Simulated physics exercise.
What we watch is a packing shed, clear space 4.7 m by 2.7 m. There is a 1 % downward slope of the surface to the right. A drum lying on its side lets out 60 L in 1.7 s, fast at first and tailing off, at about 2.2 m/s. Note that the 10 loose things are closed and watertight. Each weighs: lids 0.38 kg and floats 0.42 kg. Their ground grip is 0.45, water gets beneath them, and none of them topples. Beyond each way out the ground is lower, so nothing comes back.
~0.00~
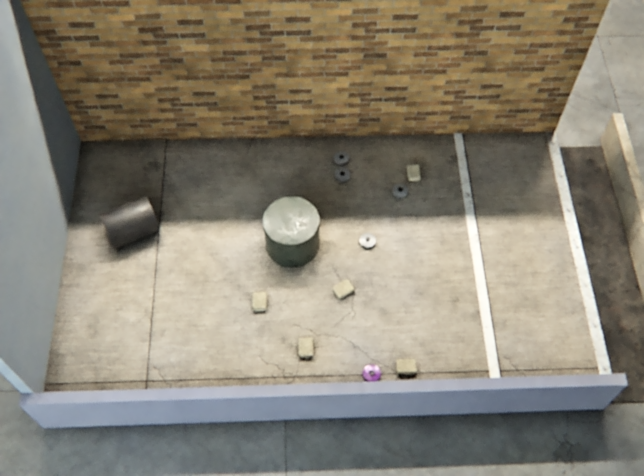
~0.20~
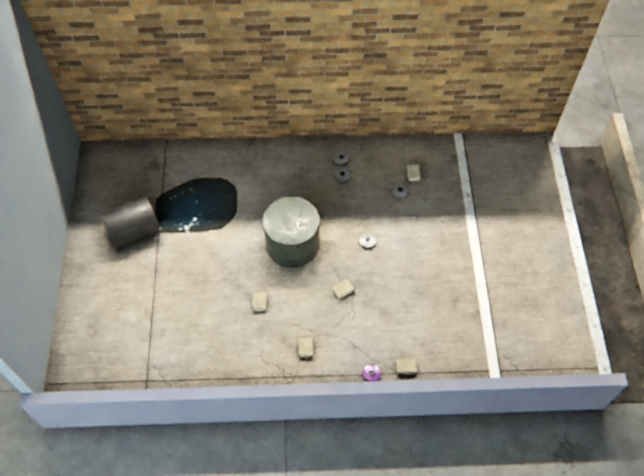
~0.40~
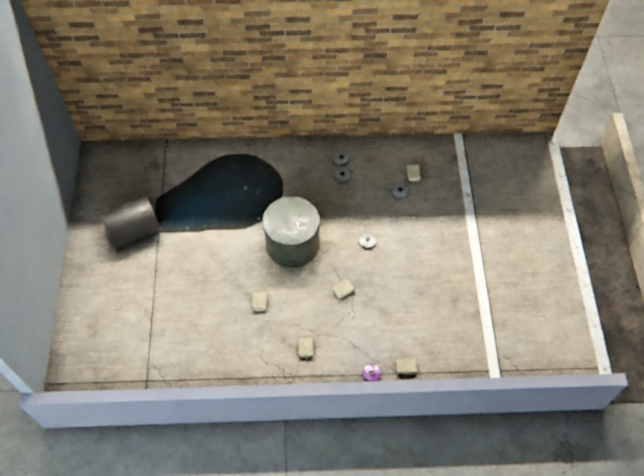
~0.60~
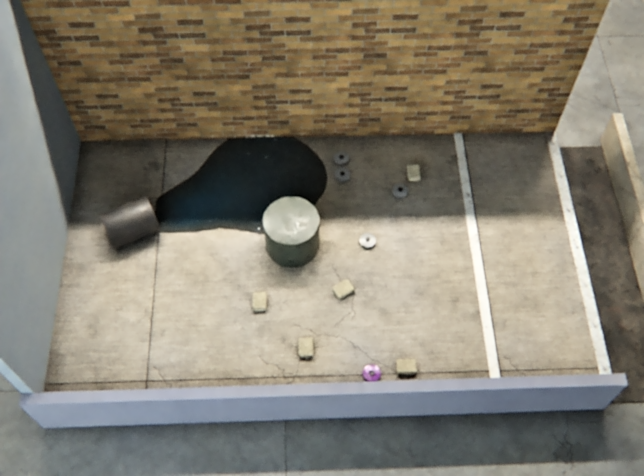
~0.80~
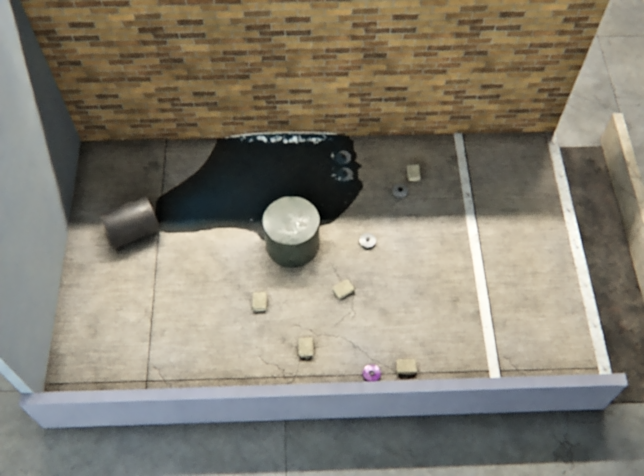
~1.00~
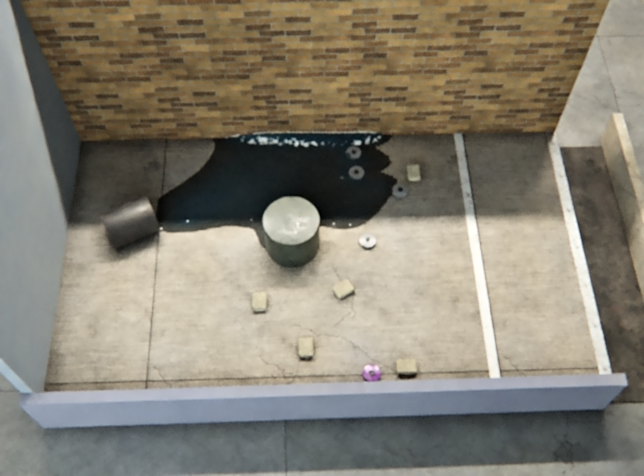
To begin with, a dark drum lies on its side at the left of a dry walled floor dotted with small blocks and discs. Dark water then pours from it and spreads right, along the brick wall and behind the upright cylinder. Finally it surrounds two grey discs, which shift slightly right.
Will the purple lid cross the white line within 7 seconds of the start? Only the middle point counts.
Purple lid comes up short.
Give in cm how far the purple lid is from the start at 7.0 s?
Some 0 cm, give or take.
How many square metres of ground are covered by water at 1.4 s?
About 2.5 m2 is covered.
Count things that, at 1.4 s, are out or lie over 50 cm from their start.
The number by then is 2.
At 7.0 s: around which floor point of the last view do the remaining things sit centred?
Near (376, 307).
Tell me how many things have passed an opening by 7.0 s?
It comes to 3.
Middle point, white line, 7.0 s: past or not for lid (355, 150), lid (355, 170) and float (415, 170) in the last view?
First got there, second got there, third got there.
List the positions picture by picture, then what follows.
The first frame shows the purple lid at (372, 373), on the bottom; water covers 0.0 m2; 0 of 10 have shifted.
The second frame shows the purple lid at (372, 373) rests on the ground; water covers 0.4 m2; 0 of 10 have shifted.
The third frame shows the purple lid at (372, 373) rests on the ground; water covers 0.7 m2; 0 of 10 have shifted.
The fourth frame shows the purple lid at (372, 373) rests on the ground; water covers 1.3 m2; 0 of 10 have shifted.
The fifth frame shows the purple lid at (372, 373), on the bottom; 1.7 m2 under water; 0 of 10 have shifted.
The sixth frame shows the purple lid at (372, 373), on the bottom; water covers 2.0 m2; 2 of 10 have shifted.
After 1.4 s the purple lid is near (372, 373), 0.0 m from its start, aground; 0 of 10 are over the mark; 2 afloat.
After 3.1 s the purple lid is near (372, 373), 0.0 m from its start, aground; 4 of 10 are over the mark; 0 afloat.
After 4.9 s the purple lid is near (372, 373), 0.0 m from its start, aground; 4 of 10 are over the mark; 0 afloat.
After 7.0 s the purple lid is near (372, 373), 0.0 m from its start, aground; 4 of 10 are over the mark; 0 afloat.
